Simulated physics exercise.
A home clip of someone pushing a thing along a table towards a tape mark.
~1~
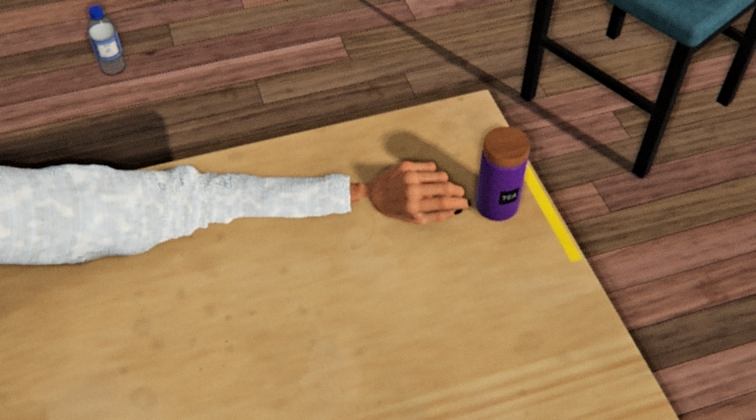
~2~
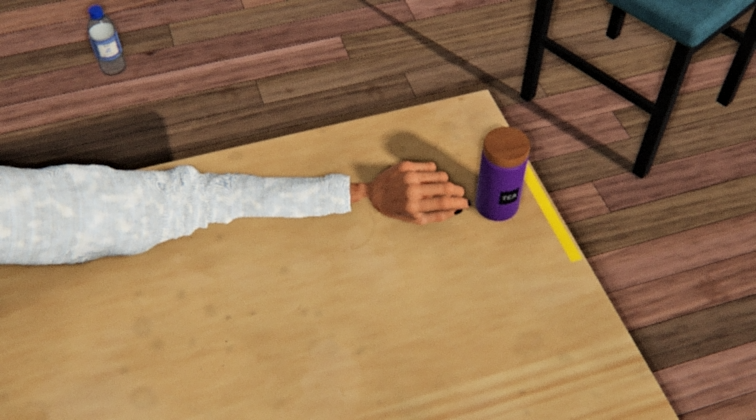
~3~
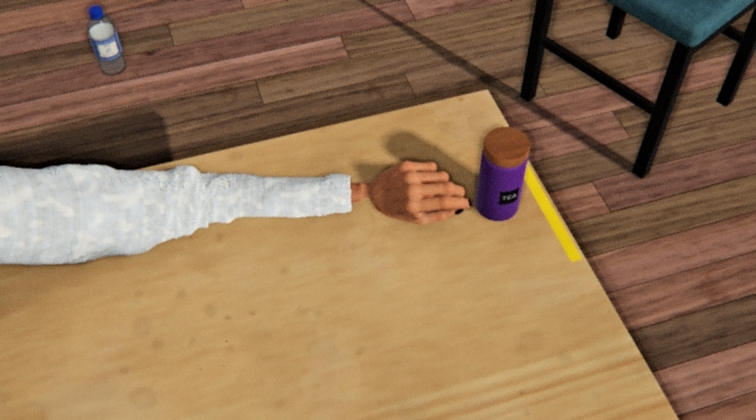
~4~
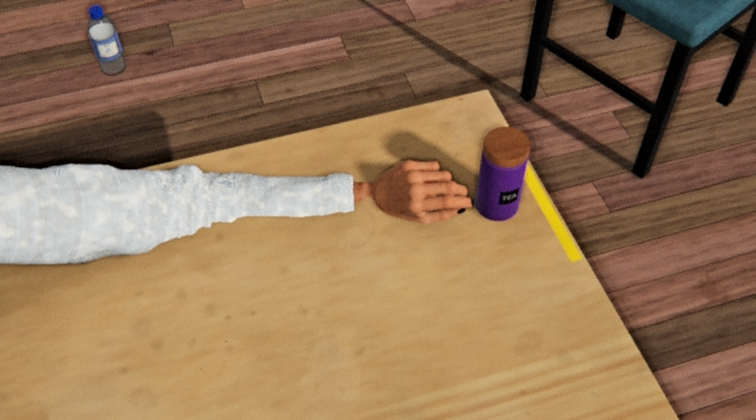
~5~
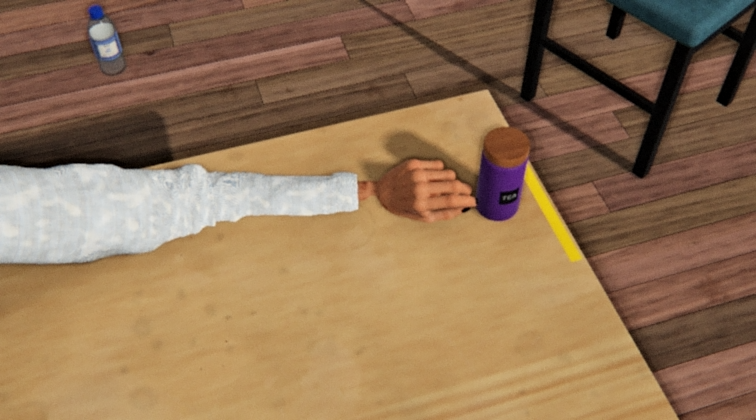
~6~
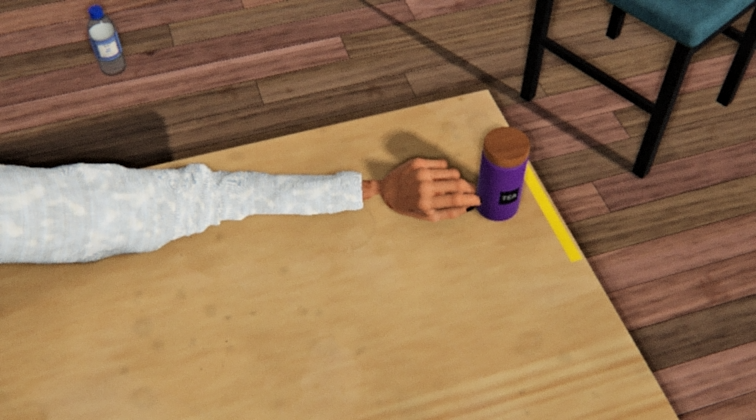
In the video, an arm in a white sleeve rests along a wooden table, its hand near a purple jar beside a yellow tape mark. The hand edges slightly right to the jar, which stays still.
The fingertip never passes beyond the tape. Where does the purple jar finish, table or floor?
The purple jar topples off.
Then, 1.40 s after the last picture, purple jar tipped 53° from how it was near (598, 182).
By the end, the purple jar falls off the table.
